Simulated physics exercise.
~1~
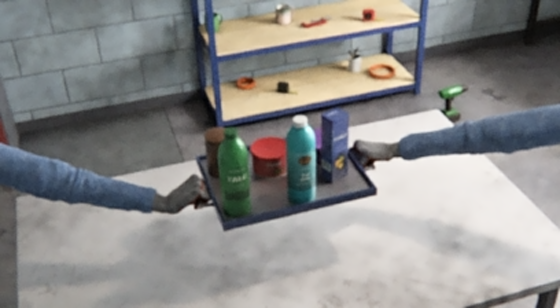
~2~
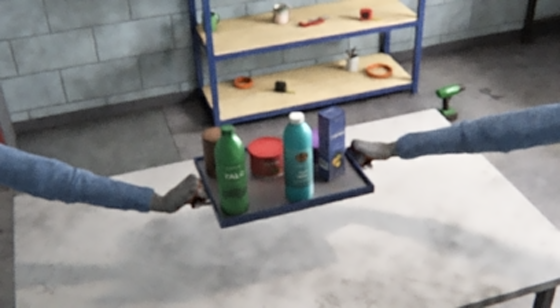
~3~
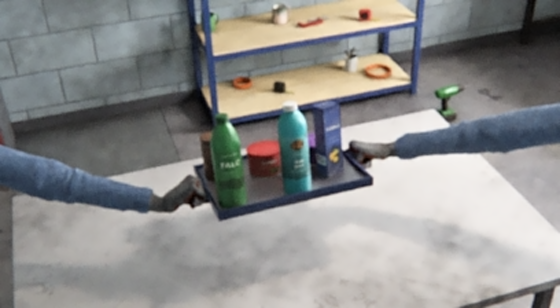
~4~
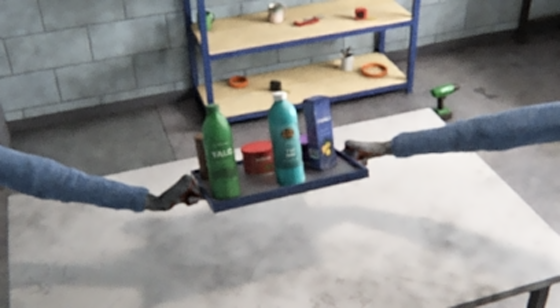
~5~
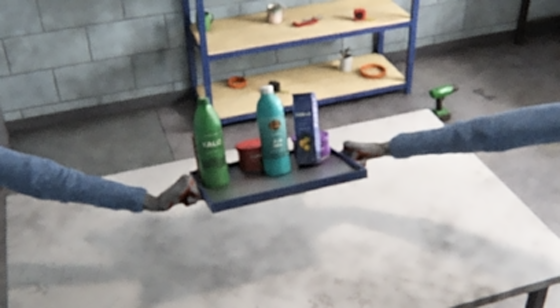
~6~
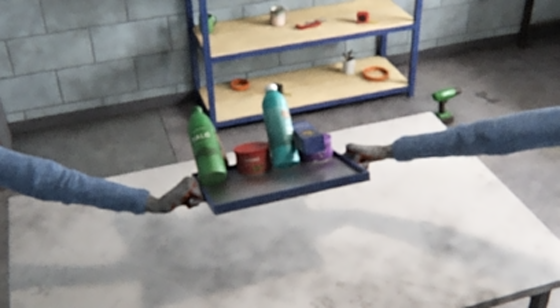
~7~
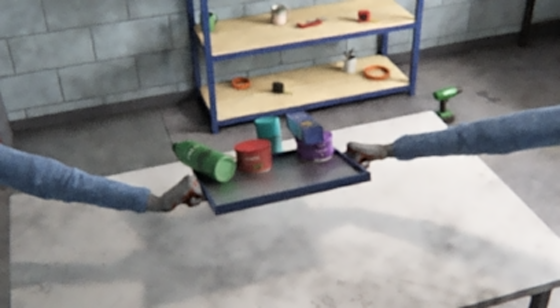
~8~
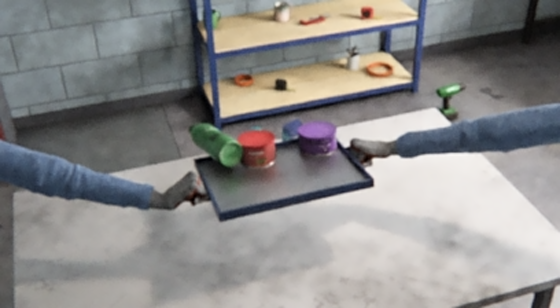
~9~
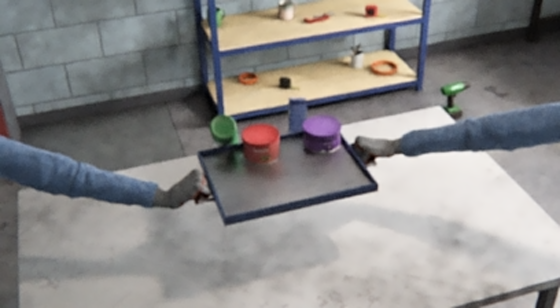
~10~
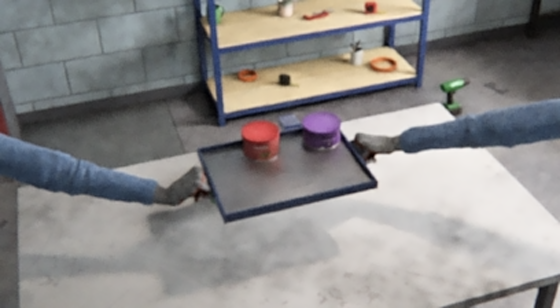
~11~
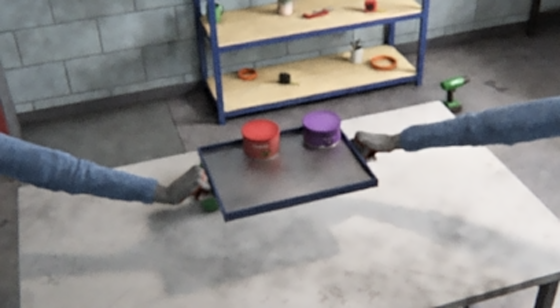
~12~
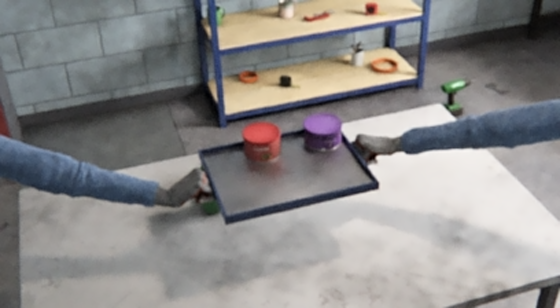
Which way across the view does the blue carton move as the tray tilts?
The blue carton moves to the left, as the viewer sees it.
The footage shows two gloved hands holding a tray of containers above a table as its far edge dips, toppling the bottles, blue carton and brown jar, which go off the tray; it levels again with only the red and purple tubs upright on it.
